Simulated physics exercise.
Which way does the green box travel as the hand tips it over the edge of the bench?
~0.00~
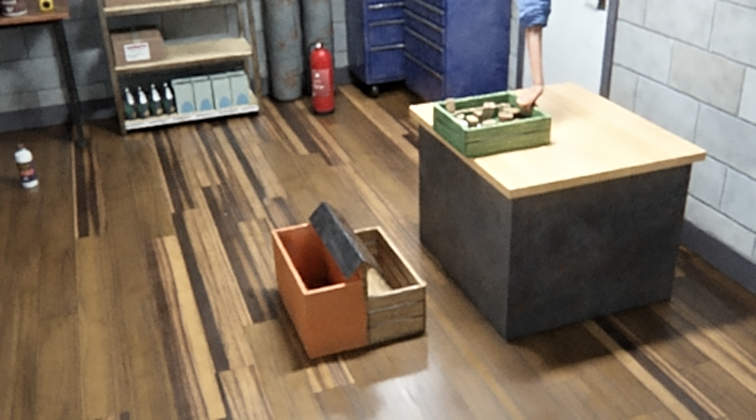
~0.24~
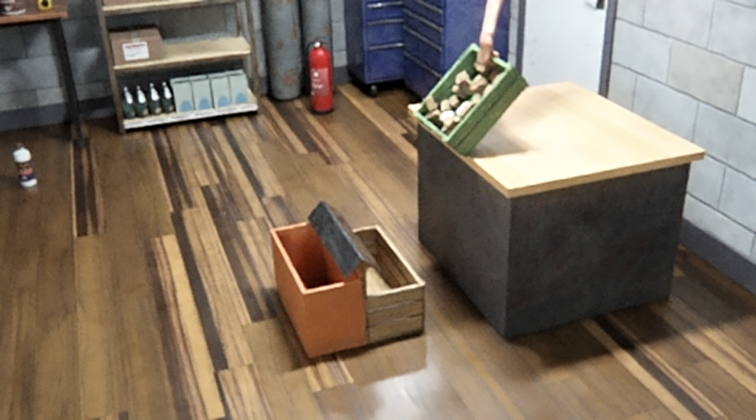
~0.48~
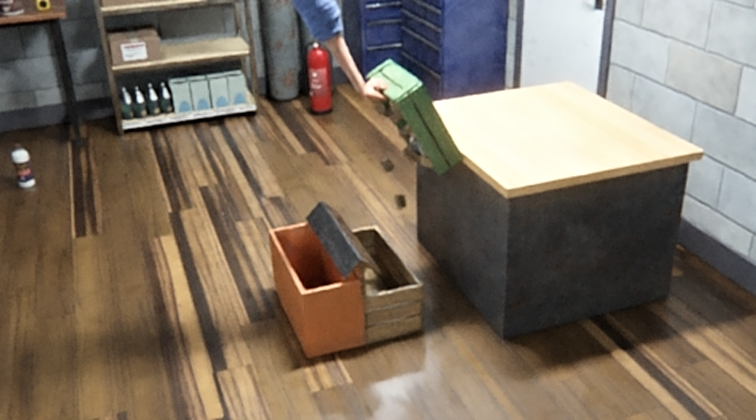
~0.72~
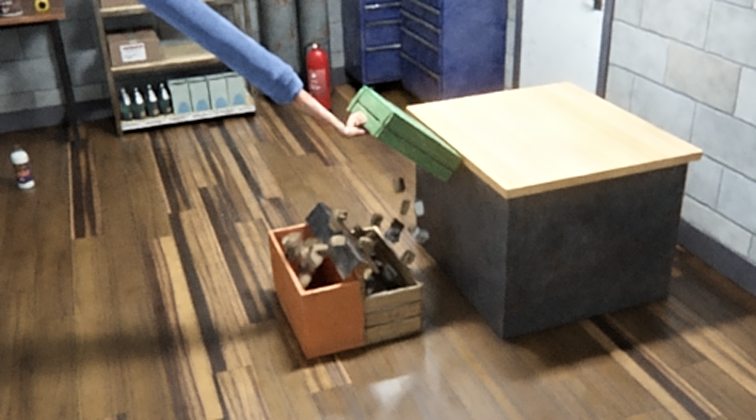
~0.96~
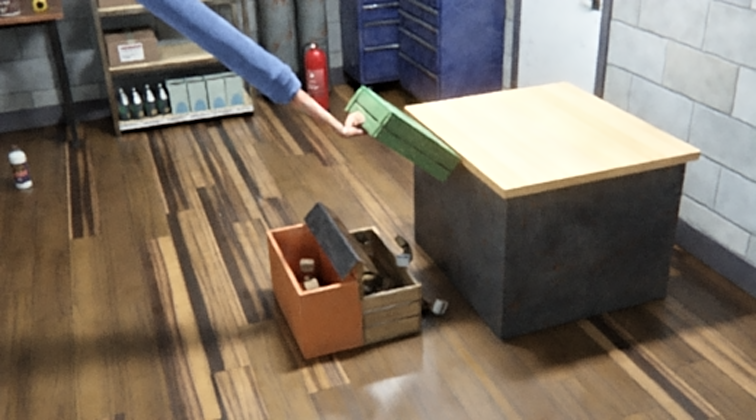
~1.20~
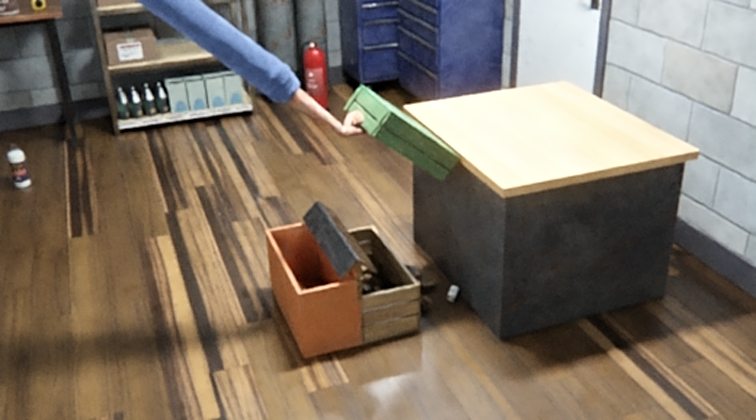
The green box moves to the left as it is tipped over the edge of the bench.
